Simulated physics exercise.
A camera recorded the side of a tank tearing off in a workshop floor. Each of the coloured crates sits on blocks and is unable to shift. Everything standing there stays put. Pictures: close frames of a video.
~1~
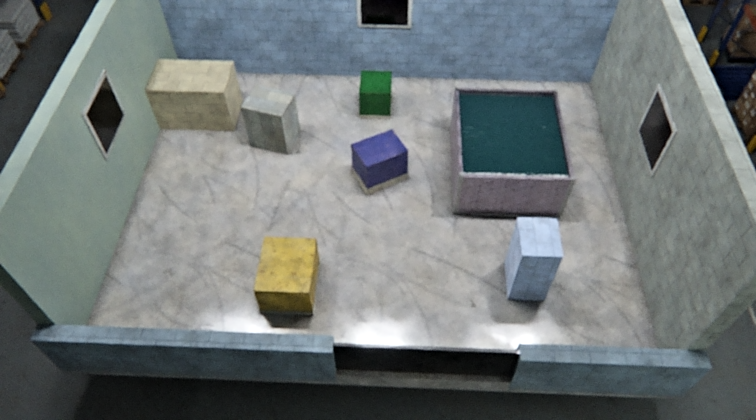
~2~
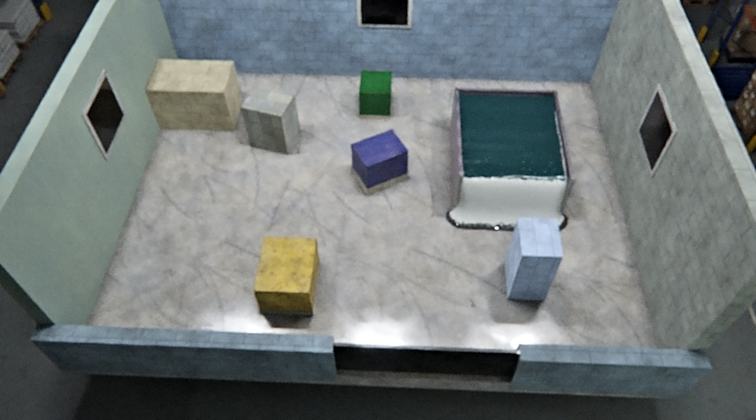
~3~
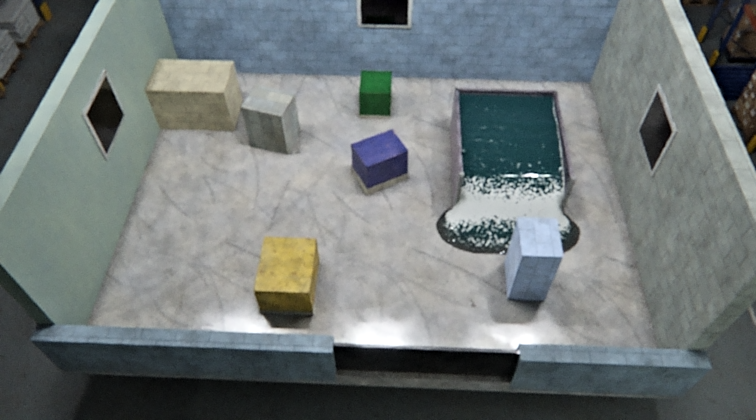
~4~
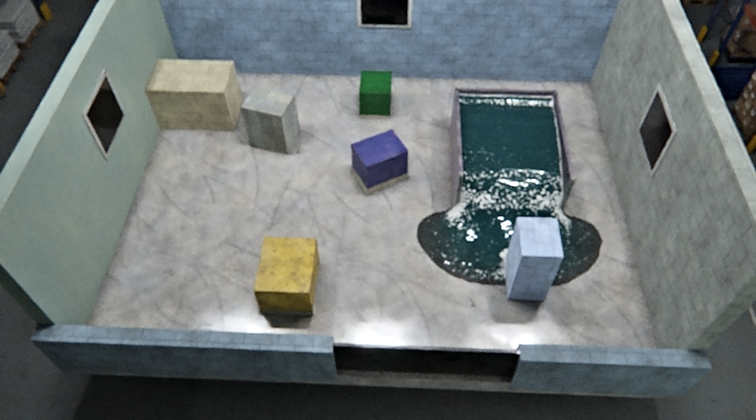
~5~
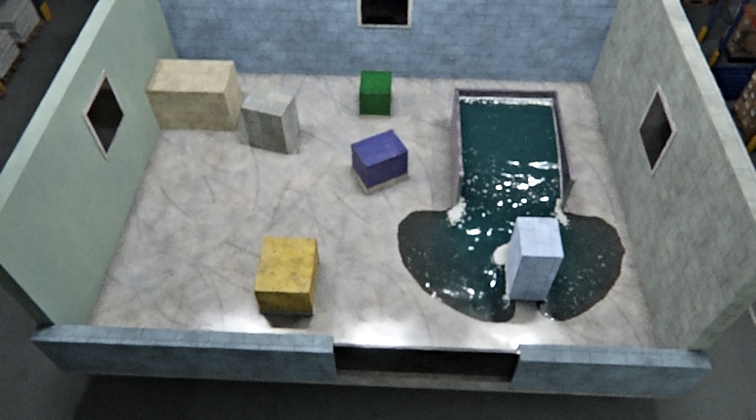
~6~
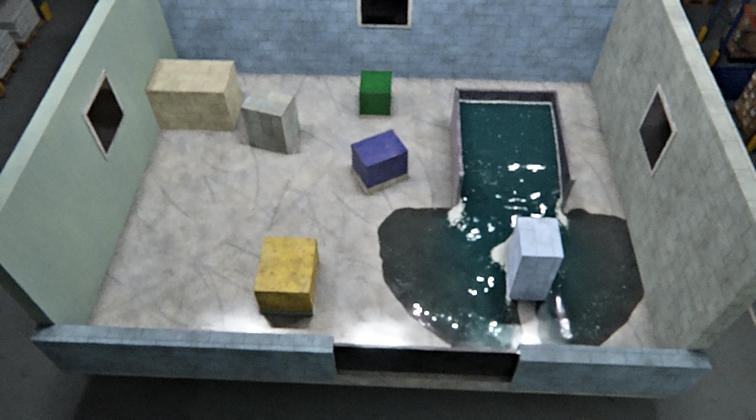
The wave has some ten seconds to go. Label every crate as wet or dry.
Yellow crate: Wet; blue crate: Dry; green crate: Wet.
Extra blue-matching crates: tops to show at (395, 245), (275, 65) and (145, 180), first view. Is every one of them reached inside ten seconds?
Taking them in order, the first is flooded, the second is untouched and the third is flooded.
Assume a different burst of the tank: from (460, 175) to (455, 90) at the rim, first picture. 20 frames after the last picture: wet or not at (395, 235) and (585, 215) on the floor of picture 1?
Going through them in turn, the first is drenched and the second is untouched by it.
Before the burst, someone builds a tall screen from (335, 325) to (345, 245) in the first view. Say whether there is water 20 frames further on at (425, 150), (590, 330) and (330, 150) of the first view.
As listed: Not flooded, covered, dry.
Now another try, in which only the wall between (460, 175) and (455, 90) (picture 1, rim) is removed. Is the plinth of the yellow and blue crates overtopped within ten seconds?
The yellow one is reached; the blue one is reached.
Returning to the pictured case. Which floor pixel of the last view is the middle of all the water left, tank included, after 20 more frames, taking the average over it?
Close to (447, 275), I reckon.
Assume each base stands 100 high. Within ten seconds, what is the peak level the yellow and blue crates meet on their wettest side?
About 270 % and 80 %.
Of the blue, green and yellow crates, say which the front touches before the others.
That's the yellow-painted one.
A moment on, water covers 25 % of the floor; the yellow crate water round its plinth, the blue crate not reached, the green crate not reached.
Next, water covers 30 % of the floor; the yellow crate water round its plinth, the blue crate not reached, the green crate not reached.
Then, water covers 50 % of the floor; the yellow crate water round its plinth, the blue crate not reached, the green crate not reached.
Later, water covers 80 % of the floor; the yellow crate water round its plinth, the blue crate water round its plinth, the green crate water round its plinth.
In the end, water covers 100 % of the floor; the yellow crate was topped, the blue crate stayed above the water, the green crate was topped.
